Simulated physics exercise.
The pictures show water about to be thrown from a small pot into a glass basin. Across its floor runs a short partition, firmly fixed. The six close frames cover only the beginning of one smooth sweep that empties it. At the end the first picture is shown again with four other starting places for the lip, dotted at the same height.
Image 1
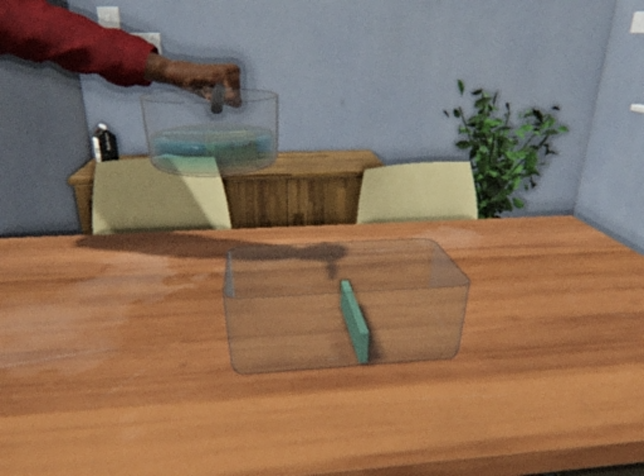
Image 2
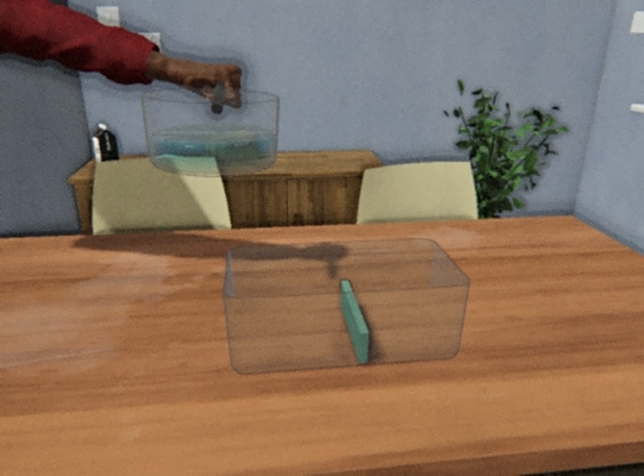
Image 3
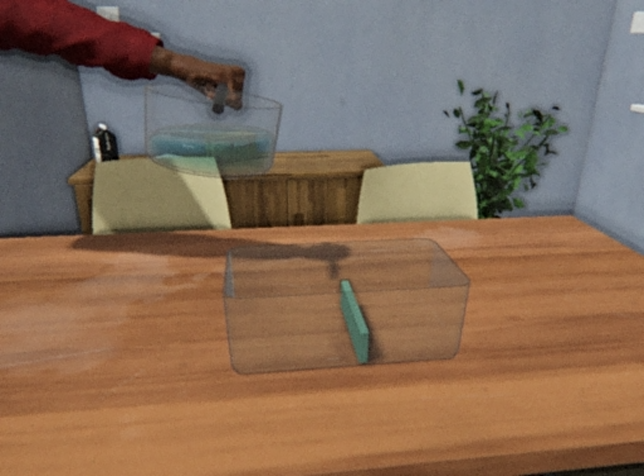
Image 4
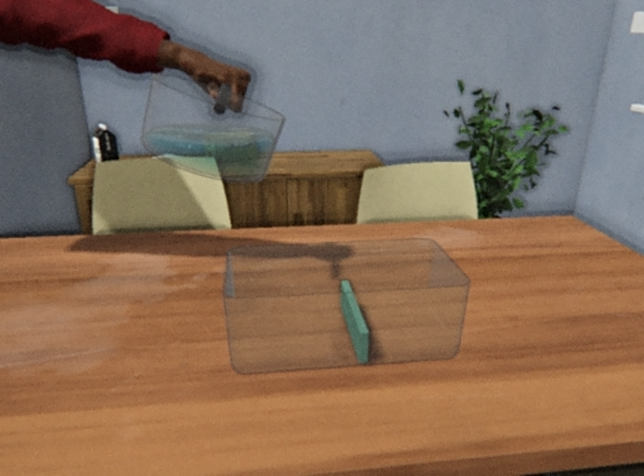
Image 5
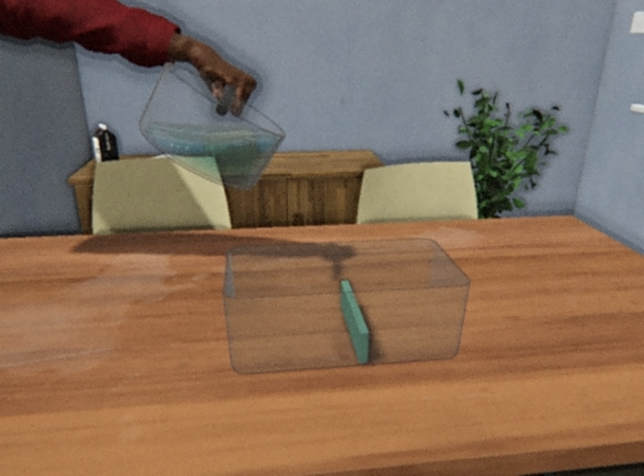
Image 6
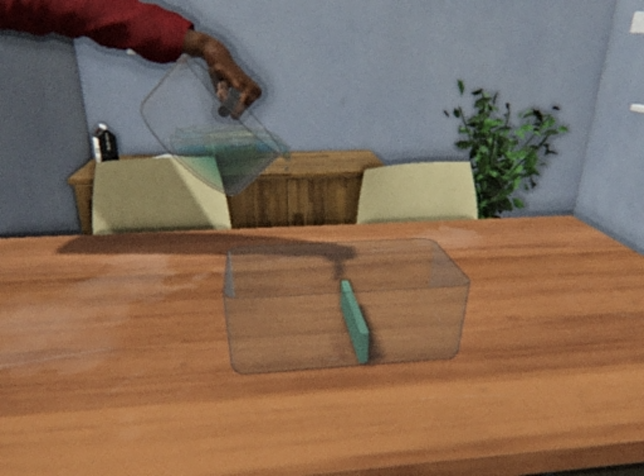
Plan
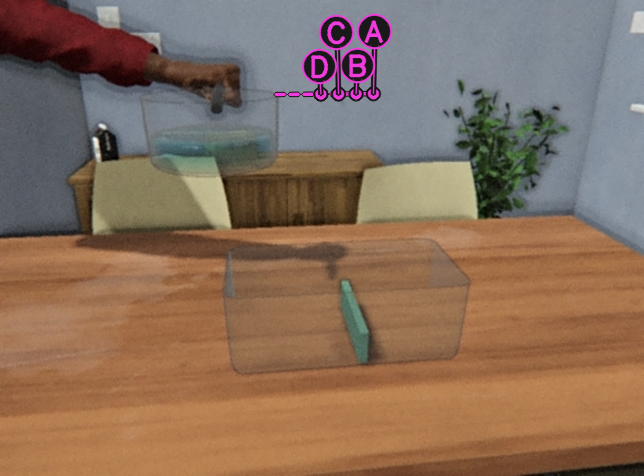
In a room with blue-grey walls, a fixed, slightly raised view looks across a wooden table toward two pale chairs, a low wooden cabinet and a leafy plant. A clear basin with a short green partition sits on the table, while a red-sleeved arm holds a transparent container of bluish-green water at upper left. The hand tilts the container rightward, slowly then more steeply, and water slips over its lower lip.
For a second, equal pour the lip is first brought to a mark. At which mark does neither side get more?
The answer is place D.
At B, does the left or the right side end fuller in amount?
More ends on the right.
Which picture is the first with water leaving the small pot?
Picture 6.
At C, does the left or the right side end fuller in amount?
The right one.
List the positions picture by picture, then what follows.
Upright, lip at (276, 94); basin from (231, 370) to (457, 353); top of the wall at (354, 304); nothing has left yet.
Tipped about 2°, lip at (277, 97); nothing has left yet.
Tipped about 9°, lip at (280, 104); nothing has left yet.
Tipped about 19°, lip at (283, 117); nothing has left yet.
Tipped about 32°, lip at (284, 133); nothing has left yet.
Tipped about 46°, lip at (281, 150); water is over the lip, down to (286, 169).
On the marked copy, A at (373, 93); B at (356, 93); C at (338, 94); D at (320, 94).
If A is chosen, about 5 % ends left of the wall and 94 % right of it.
If B is chosen, about 7 % ends left of the wall and 91 % right of it.
If C is chosen, about 16 % ends left of the wall and 83 % right of it.
If D is chosen, about 49 % ends left of the wall and 50 % right of it.
